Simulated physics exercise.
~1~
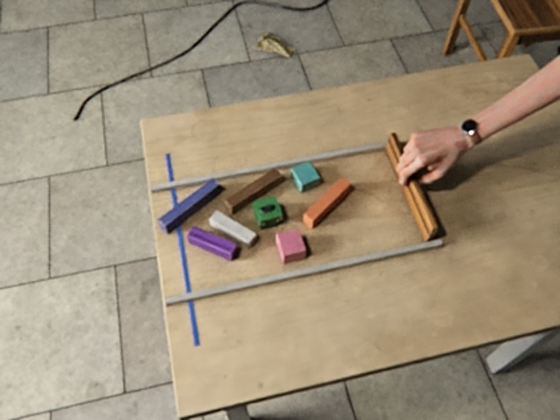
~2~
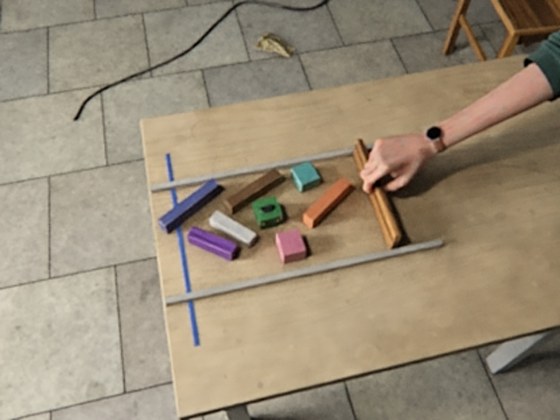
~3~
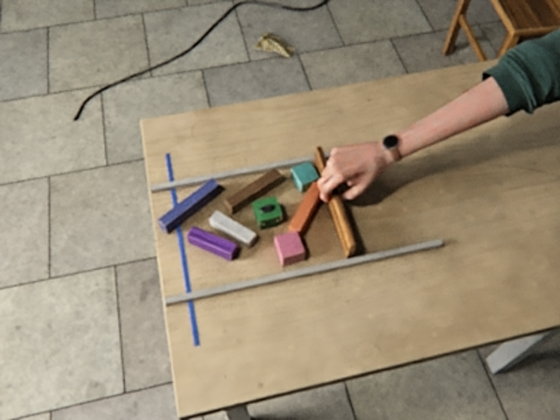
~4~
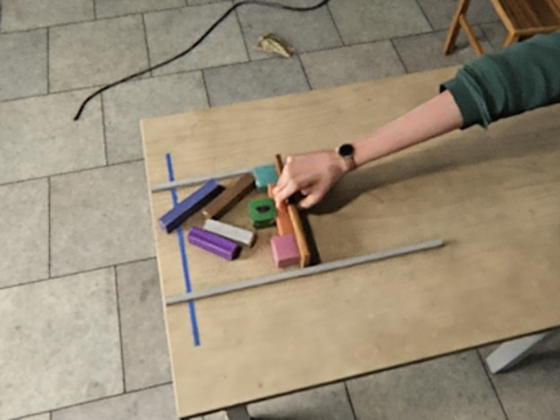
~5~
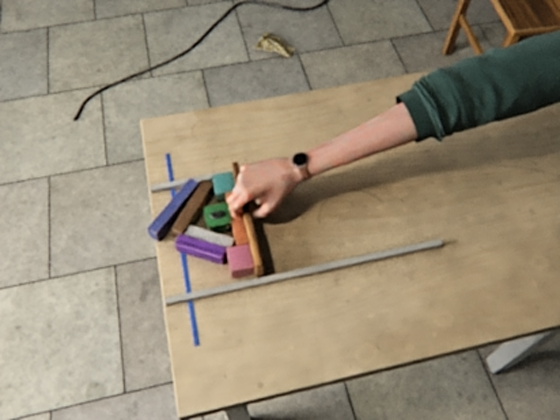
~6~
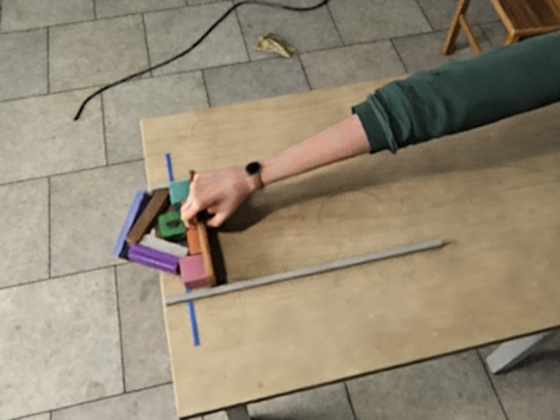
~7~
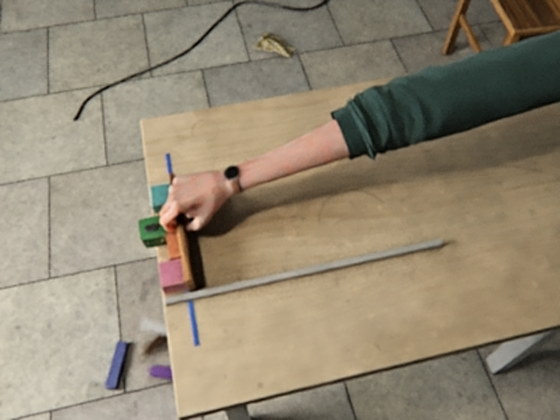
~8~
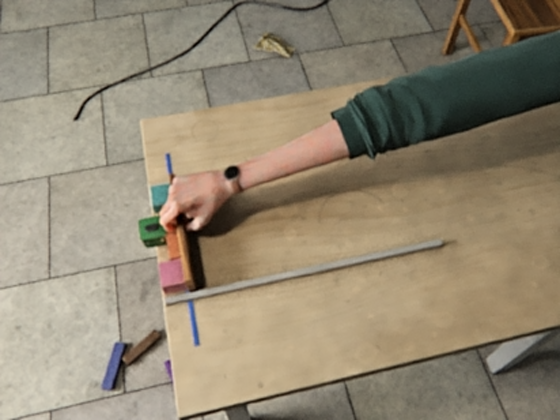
A hand wearing a dark watch slides an orange-brown wooden board leftward across a plywood table, seen from above on a grey tiled floor. Between two grey rails lie blue, brown, white, purple, green, turquoise, orange and pink pieces, with blue tape near the table's left edge. The board gathers the orange piece, then the turquoise and pink ones, crowding everything together and pushing the cluster over the edge. The blue, brown, white and purple pieces drop off. The board stops by the tape, leaving green, turquoise, orange and pink pieces on the table, green jutting over the edge.
